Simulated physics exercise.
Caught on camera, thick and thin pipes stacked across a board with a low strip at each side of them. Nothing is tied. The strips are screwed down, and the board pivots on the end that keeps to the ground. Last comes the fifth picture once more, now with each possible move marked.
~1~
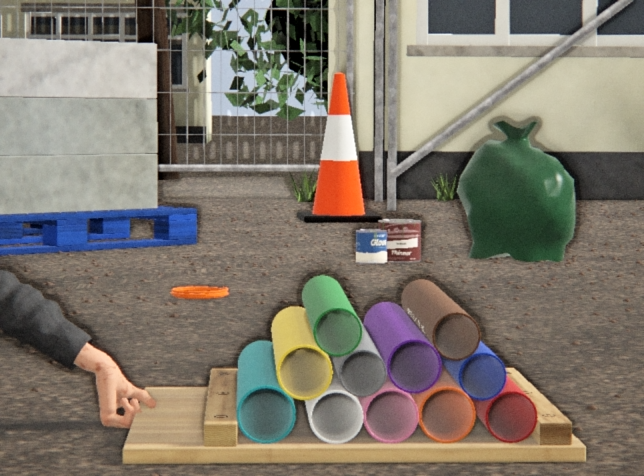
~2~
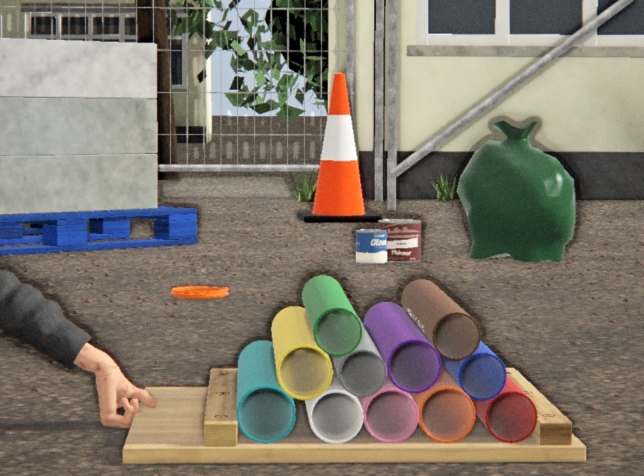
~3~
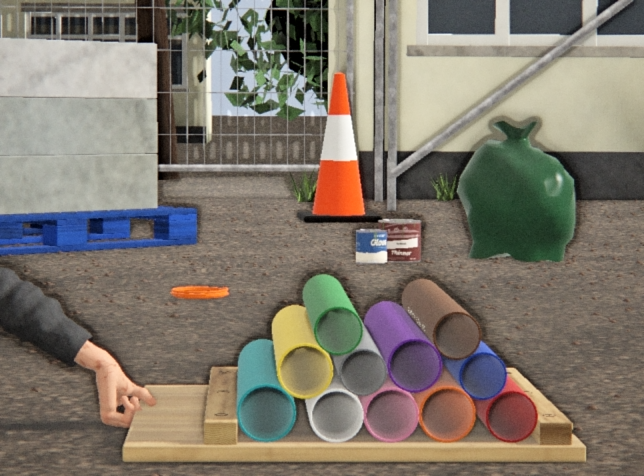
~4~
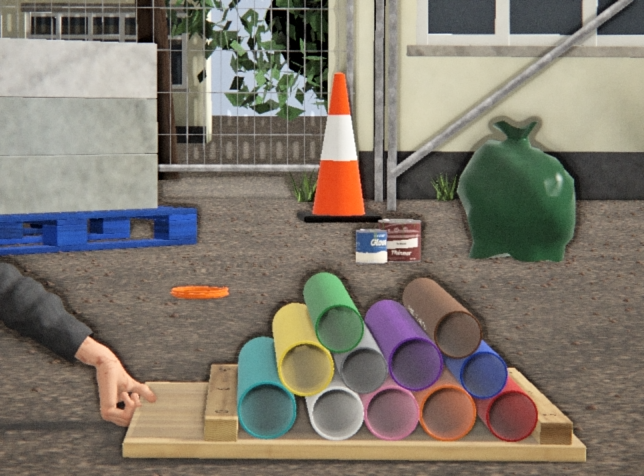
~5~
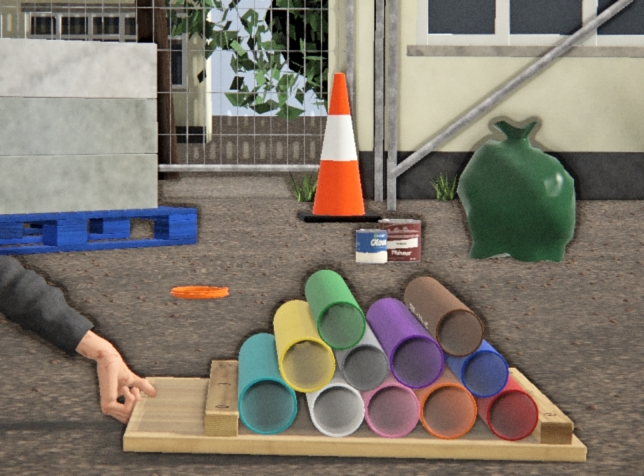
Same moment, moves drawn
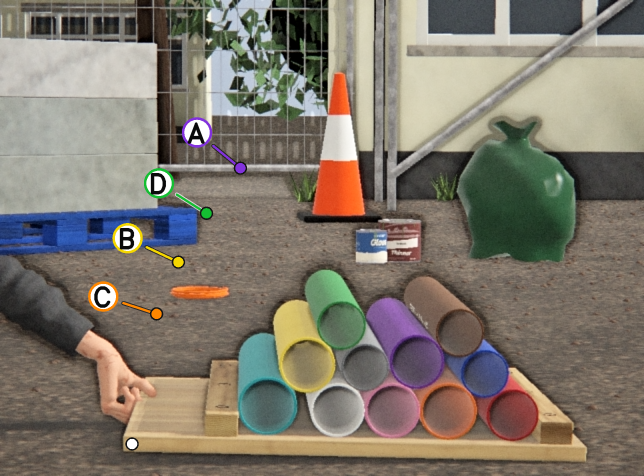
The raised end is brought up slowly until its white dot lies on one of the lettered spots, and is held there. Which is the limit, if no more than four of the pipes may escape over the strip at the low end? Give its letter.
The answer is mark B.
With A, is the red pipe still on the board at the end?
Yes.
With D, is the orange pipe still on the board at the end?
The orange pipe: Yes.
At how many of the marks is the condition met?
Two of the four.
On the copy, A at (241, 168); B at (179, 262); C at (157, 314); D at (206, 214); the white dot at (132, 444).
On B. First, board at 17°.
Then, board at 25°.
Finally, board at 25°, two over the low batten (blue, brown).
By contrast, A six over the low batten; C none over the low batten; D six over the low batten.
